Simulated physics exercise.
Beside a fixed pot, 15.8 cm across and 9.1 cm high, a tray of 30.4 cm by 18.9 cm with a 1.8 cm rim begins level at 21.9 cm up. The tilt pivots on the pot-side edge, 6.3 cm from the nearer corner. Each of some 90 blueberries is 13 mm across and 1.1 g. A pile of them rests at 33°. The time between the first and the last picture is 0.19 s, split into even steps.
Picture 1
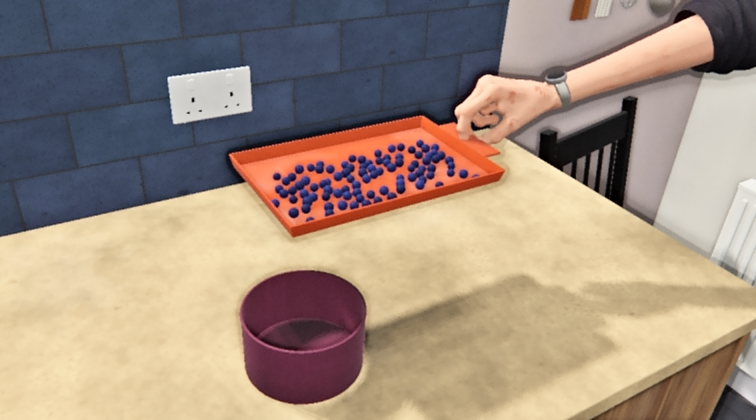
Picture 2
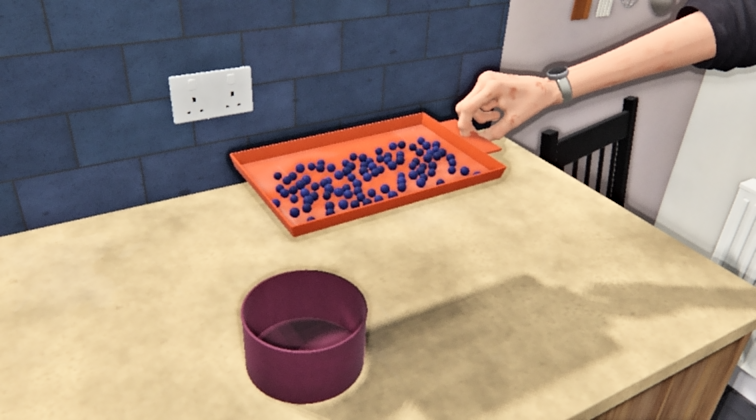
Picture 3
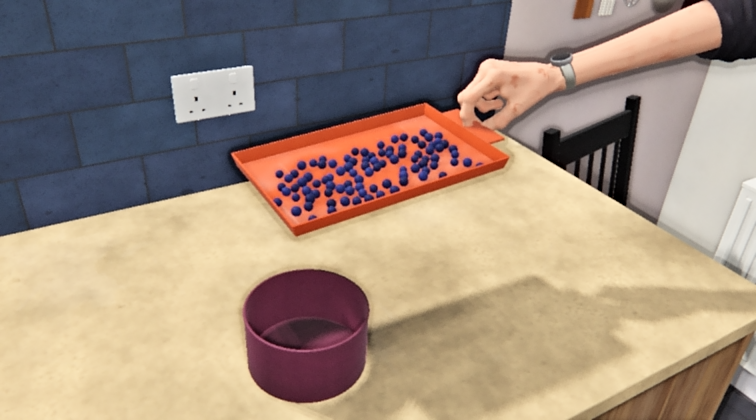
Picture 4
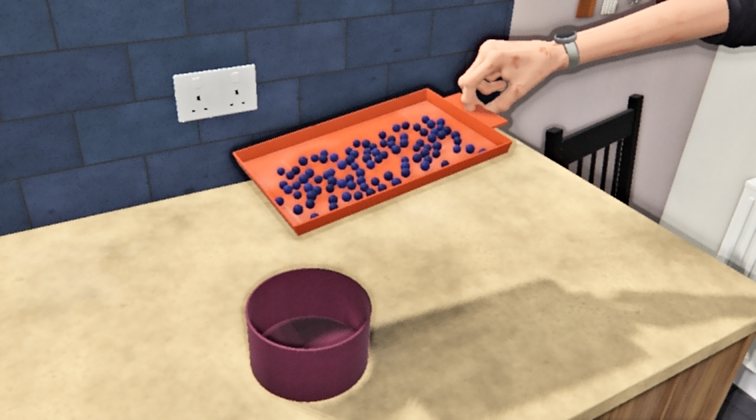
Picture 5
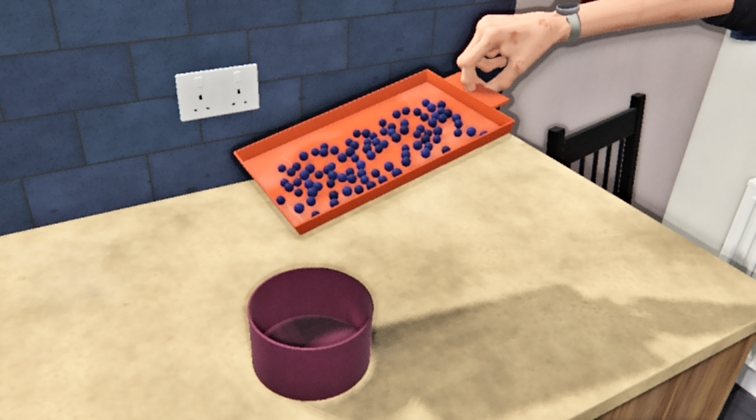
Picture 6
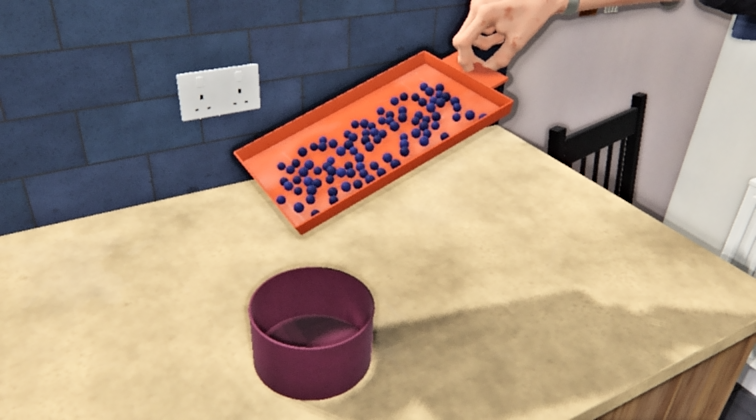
Orange tray of blueberries tilting on a kitchen worktop as a hand raises its right end, a purple pot standing in front.
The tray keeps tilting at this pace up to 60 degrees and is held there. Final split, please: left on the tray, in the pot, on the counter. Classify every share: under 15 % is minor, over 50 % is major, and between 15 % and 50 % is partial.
Tray: Major, pot: Minor, counter: Partial.
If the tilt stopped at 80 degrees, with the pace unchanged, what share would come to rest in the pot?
I'd say close to 5 percent.
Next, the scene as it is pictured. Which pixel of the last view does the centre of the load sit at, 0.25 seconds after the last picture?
Approximately (300, 155) in the last view.
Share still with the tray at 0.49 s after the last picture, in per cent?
Estimate: Near 80 in a hundred.
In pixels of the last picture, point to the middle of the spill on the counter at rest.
It comes to rest with its centre close to (163, 373).
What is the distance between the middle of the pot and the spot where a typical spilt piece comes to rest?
Close to 22 cm, give or take.
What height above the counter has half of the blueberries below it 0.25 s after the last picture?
The halfway mark sits at about 28 cm.
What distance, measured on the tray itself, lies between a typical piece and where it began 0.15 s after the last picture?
Roughly 2 cm.
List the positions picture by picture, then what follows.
In the first picture, tray tilt 0 degrees, front corners at (293, 224) and (501, 169); middle of the pieces at (366, 179); pot at (304, 308).
In the second picture, tray tilt 1 degrees, front corners at (294, 224) and (502, 166); middle of the pieces at (367, 177).
In the third picture, tray tilt 4 degrees, front corners at (295, 223) and (505, 156), lowest corner left front; middle of the pieces at (369, 172).
In the fourth picture, tray tilt 8 degrees, front corners at (296, 223) and (508, 140), lowest corner left front; middle of the pieces at (371, 165).
In the fifth picture, tray tilt 13 degrees, front corners at (297, 223) and (509, 121), lowest corner left front; middle of the pieces at (371, 156).
In the sixth picture, tray tilt 19 degrees, front corners at (297, 224) and (508, 101), lowest corner left front; middle of the pieces at (369, 147); pot at (312, 304).
Then, 0.15 s after the last picture, tilt 41 degrees; the tray holds 100 %, the pot 0 %.
Then, 0.25 s after the last picture, tilt 55 degrees; the tray holds 100 %, the pot 0 %.
Then, 0.49 s after the last picture, tilt 60 degrees; the tray holds 80 %, the pot 0 %.
In the end, tray 60 %, pot 5 %, counter 35 %.
